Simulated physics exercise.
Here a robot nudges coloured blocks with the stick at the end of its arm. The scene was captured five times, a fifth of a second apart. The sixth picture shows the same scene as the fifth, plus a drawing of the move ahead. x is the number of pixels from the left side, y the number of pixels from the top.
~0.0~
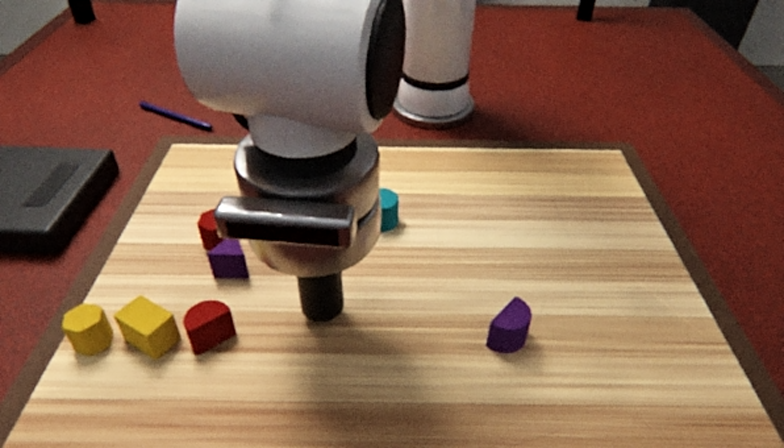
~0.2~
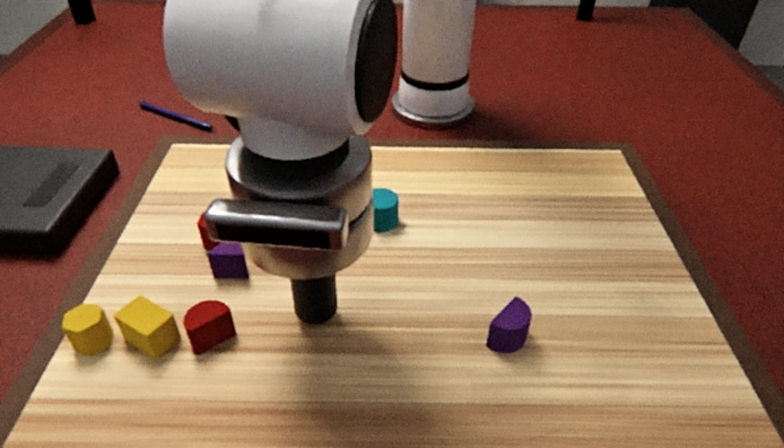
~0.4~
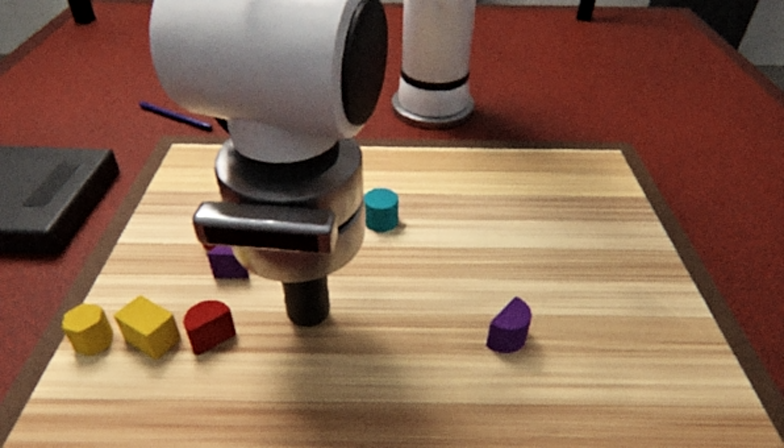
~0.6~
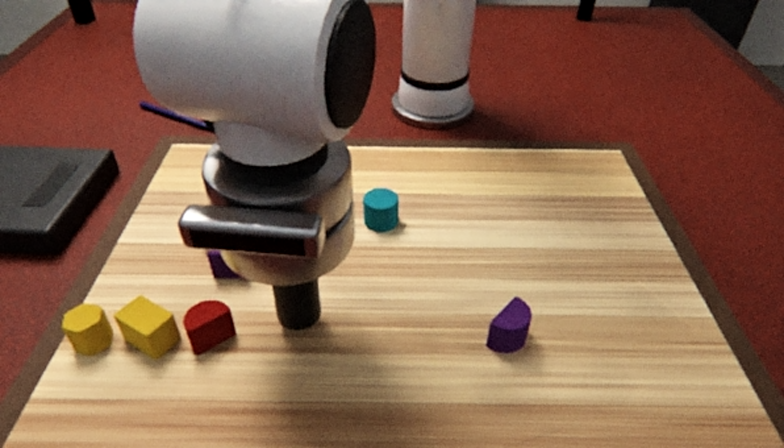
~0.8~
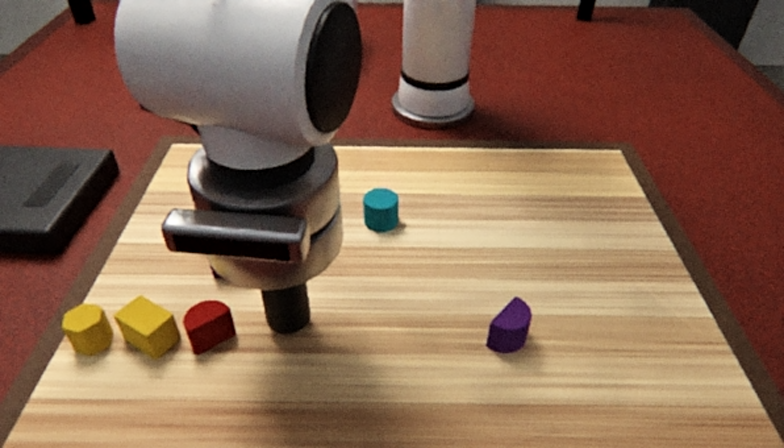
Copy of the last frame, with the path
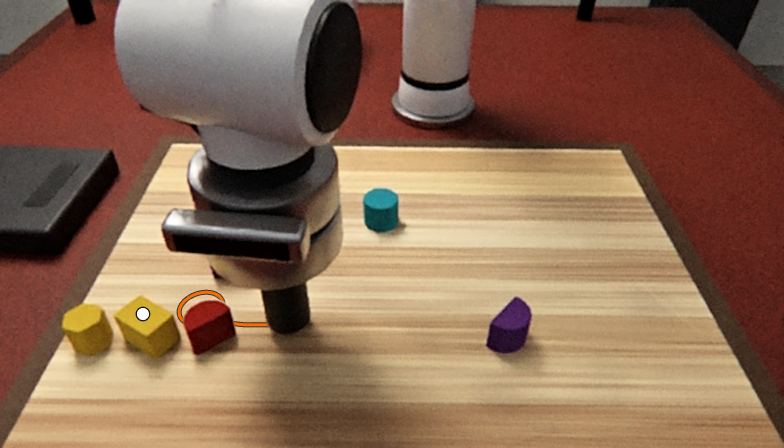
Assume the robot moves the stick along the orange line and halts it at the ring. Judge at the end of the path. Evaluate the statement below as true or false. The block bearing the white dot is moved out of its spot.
That statement is accurate.
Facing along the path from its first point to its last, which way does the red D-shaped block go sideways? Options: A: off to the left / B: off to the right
That would be A.
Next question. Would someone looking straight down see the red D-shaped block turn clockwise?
No, that is not what happens.
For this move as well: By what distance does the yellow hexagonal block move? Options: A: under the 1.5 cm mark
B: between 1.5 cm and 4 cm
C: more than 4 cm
(A)
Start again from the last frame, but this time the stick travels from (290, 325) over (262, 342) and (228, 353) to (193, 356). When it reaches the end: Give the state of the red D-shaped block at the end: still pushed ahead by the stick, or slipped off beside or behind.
When the path is over, you would find the red D-shaped block off to the side or behind the stick.
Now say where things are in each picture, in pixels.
In the first picture, stick's lower end (323, 306); yellow hexagonal block (82, 316); yellow oblong (143, 314); red D-shaped block (204, 312); purple triangular piece (228, 246).
In the second picture, stick (316, 308); blocks still.
In the third picture, stick (309, 310); blocks still.
In the fourth picture, stick (299, 313); blocks still.
In the fifth picture, stick (289, 317); yellow hexagonal block (82, 316); yellow oblong (143, 314); red D-shaped block (204, 312); purple triangular piece hidden.
Drawn move, from (290, 325) via (257, 325) and (225, 321), ending at (201, 308); the dot is on the yellow oblong.
On the path given first. Halfway along, stick (238, 316); yellow oblong (137, 315); red D-shaped block (185, 316), turned 15° anticlockwise.
At the end, stick (199, 300); yellow hexagonal block still; yellow oblong (129, 318), turned 30° clockwise; red D-shaped block (169, 318), turned 75° anticlockwise; purple triangular piece still.
